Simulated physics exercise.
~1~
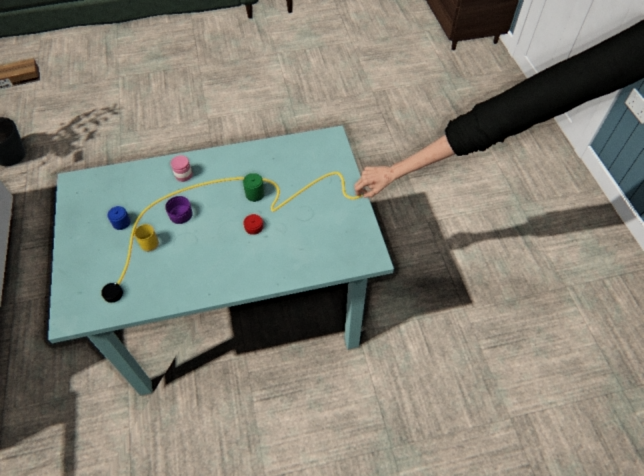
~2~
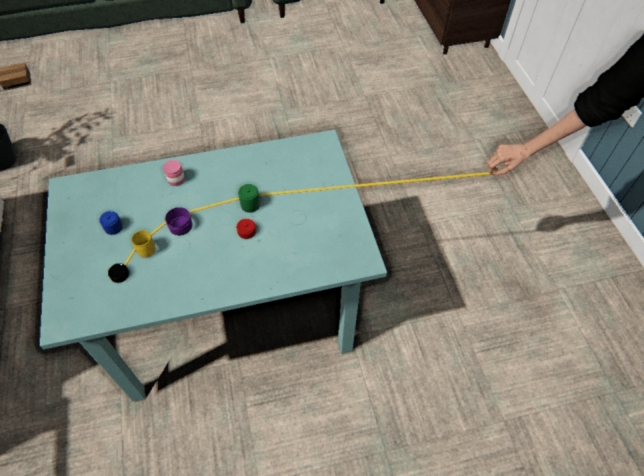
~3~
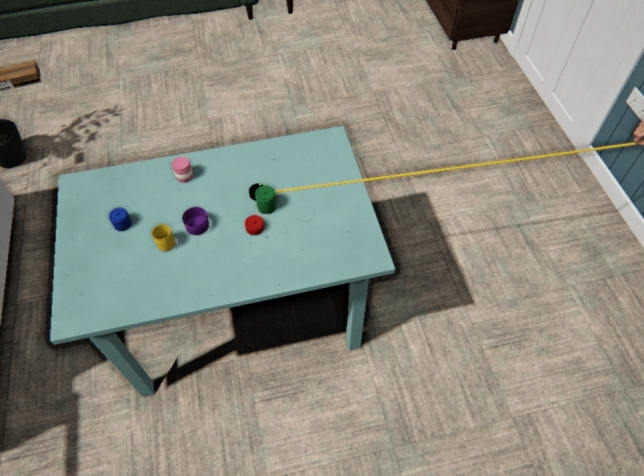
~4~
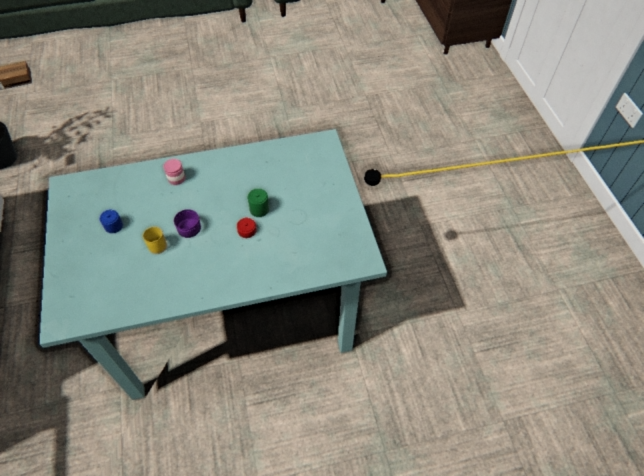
On a side table holding six small pots, cups and tins, a hand draws a black puck rightwards by its yellow cord, slightly shifting the yellow mug, purple cup and green pot, until the puck leaves the tabletop and hangs past the right edge, with all six still upright.
